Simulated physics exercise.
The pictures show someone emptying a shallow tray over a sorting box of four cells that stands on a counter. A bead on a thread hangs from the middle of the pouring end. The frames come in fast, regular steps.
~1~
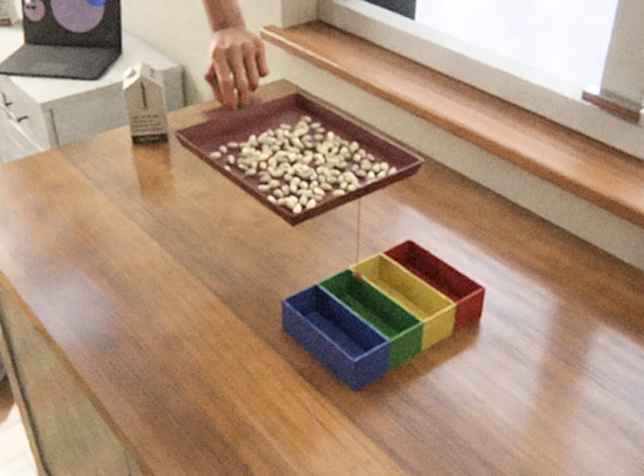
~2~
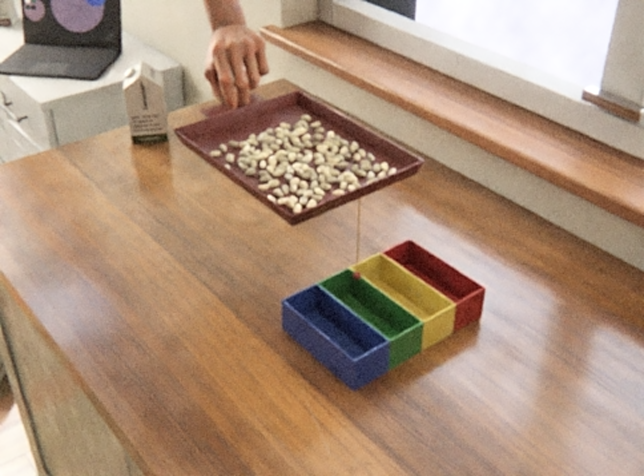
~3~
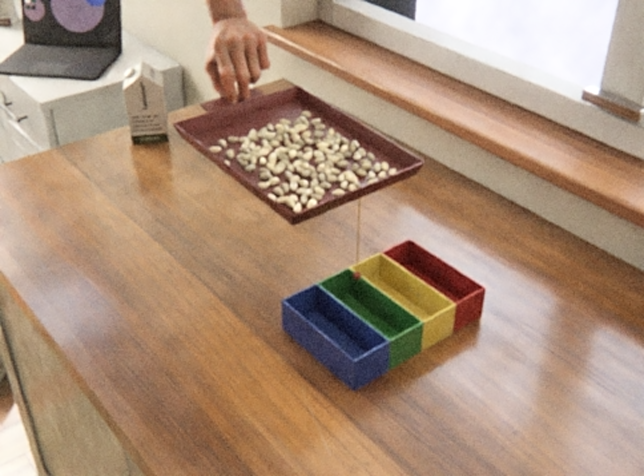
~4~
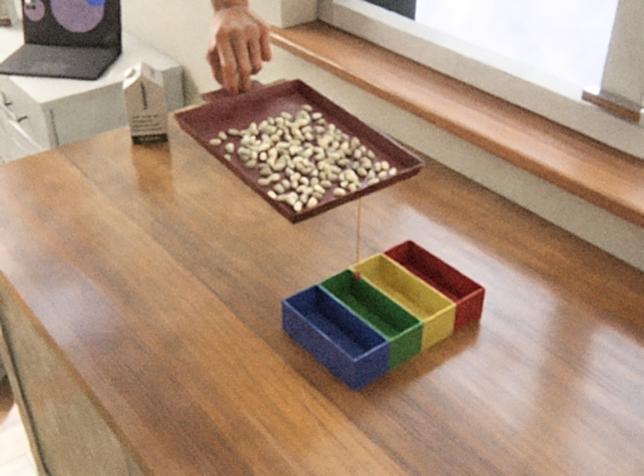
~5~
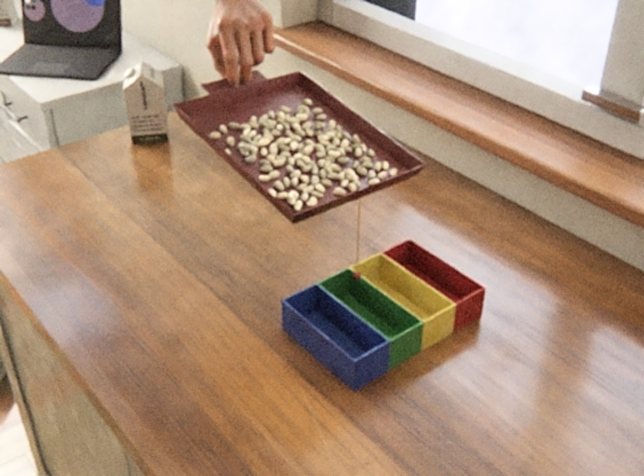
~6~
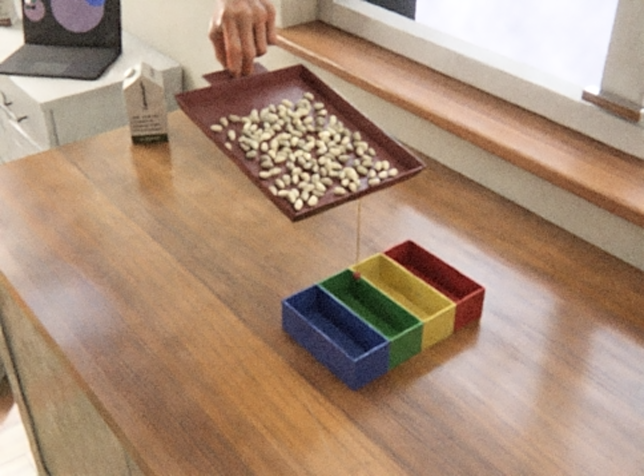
A hand holds a shallow dark red tray of white beans level above a sorting box with blue, green, yellow and red cells on a wooden counter. The hand then slowly raises the tray's back edge, tilting it slightly towards the right front corner, while the box stays still.
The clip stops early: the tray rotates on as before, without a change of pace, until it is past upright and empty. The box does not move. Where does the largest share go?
It favours the red compartment.
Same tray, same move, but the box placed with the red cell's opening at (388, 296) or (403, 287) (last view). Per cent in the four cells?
About 40 and 60 per cent.
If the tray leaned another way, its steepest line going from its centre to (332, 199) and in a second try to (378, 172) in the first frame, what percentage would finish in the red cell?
Near 0 % and 70 %.
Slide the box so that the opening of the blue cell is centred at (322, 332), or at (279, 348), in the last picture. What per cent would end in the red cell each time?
Near 40 % and 30 %.
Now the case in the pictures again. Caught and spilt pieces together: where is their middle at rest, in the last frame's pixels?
Near (426, 313).
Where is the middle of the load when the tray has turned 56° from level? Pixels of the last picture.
Near (354, 151).
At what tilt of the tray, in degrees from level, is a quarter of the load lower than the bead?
Near 90 degrees.
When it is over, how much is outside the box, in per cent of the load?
Some 0 per cent.
Shortly afterwards, tray tipped steeply; the whole lot on the tray.
Next, tray tipped right over; near half on the tray; a little in the red cell; a little in the yellow cell; only a few in the green cell; near a third falling or outside the box.
Some moments later, tray tipped past a quarter turn; near half in the red cell; near a quarter in the yellow cell; near a quarter in the green cell; a little in the blue cell; only a few falling or outside the box.
In the end, tray tipped past a quarter turn; near half in the red cell; near a quarter in the yellow cell; near a quarter in the green cell; a little in the blue cell; only a few outside the box.
